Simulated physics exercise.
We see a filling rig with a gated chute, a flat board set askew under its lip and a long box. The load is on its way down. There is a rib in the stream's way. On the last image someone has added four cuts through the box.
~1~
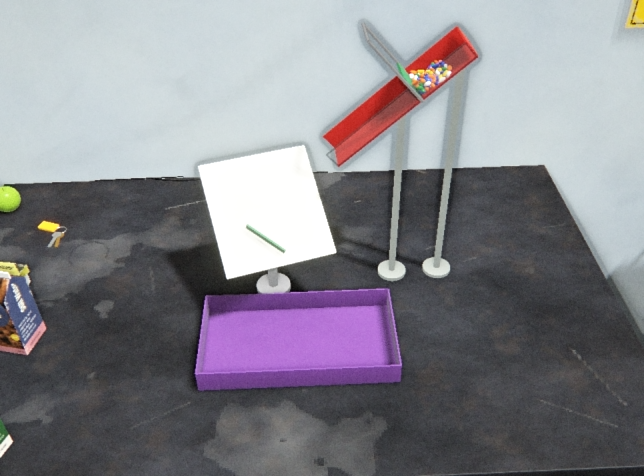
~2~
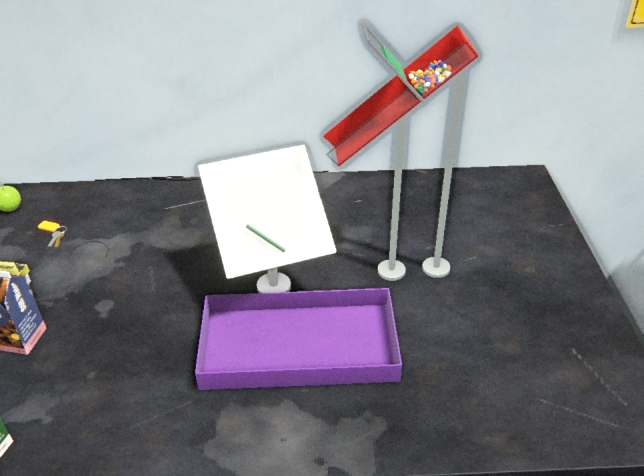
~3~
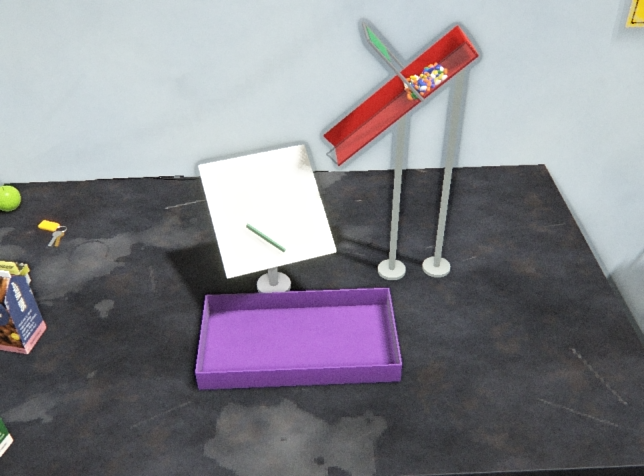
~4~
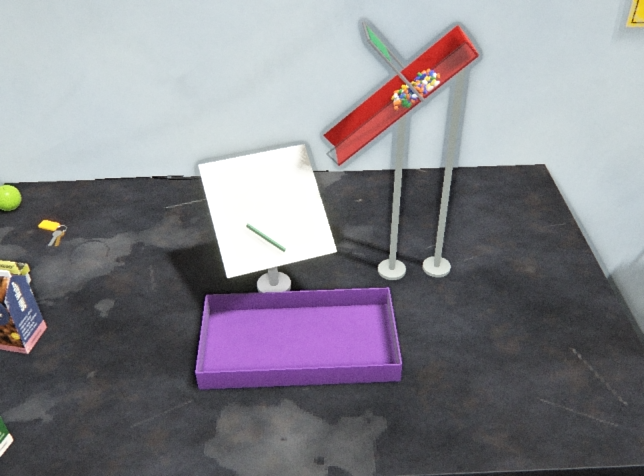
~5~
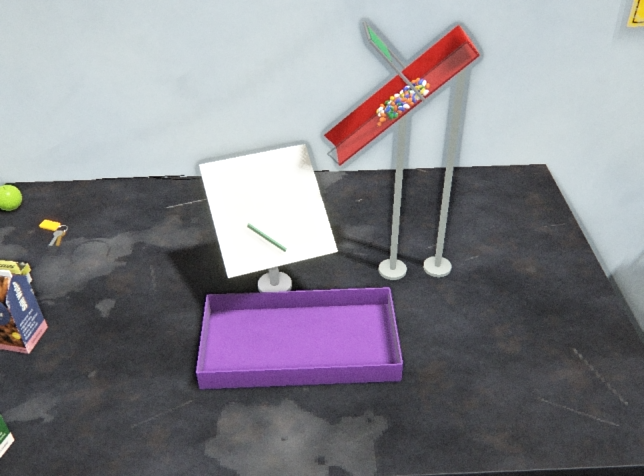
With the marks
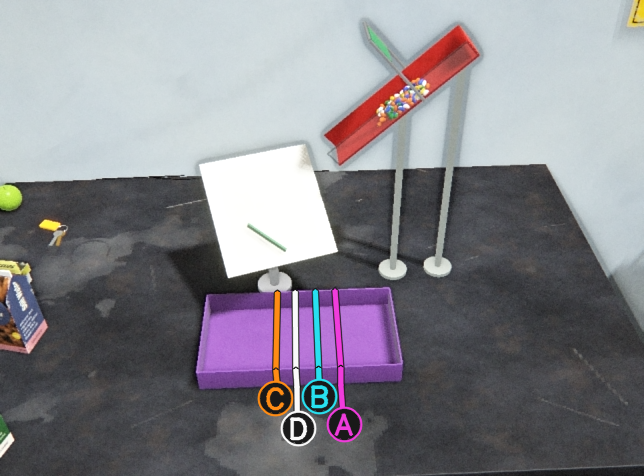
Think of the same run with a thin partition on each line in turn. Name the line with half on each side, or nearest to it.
Best: B.
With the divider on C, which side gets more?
The right side.
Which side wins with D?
More lands on the right.
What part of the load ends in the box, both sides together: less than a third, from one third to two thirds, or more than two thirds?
More than two thirds.
On the marked copy, line A crosses the front rim at (340, 367); line B crosses the front rim at (318, 368); line C crosses the front rim at (275, 369); line D crosses the front rim at (295, 368).
With A, of what is caught, all but a few on the left of the divider, a small share on the right.
With B, of what is caught, close to half on the left of the divider, close to half on the right.
With C, of what is caught, only a few on the left of the divider, all but a few on the right.
With D, of what is caught, a small share on the left of the divider, the bulk on the right.
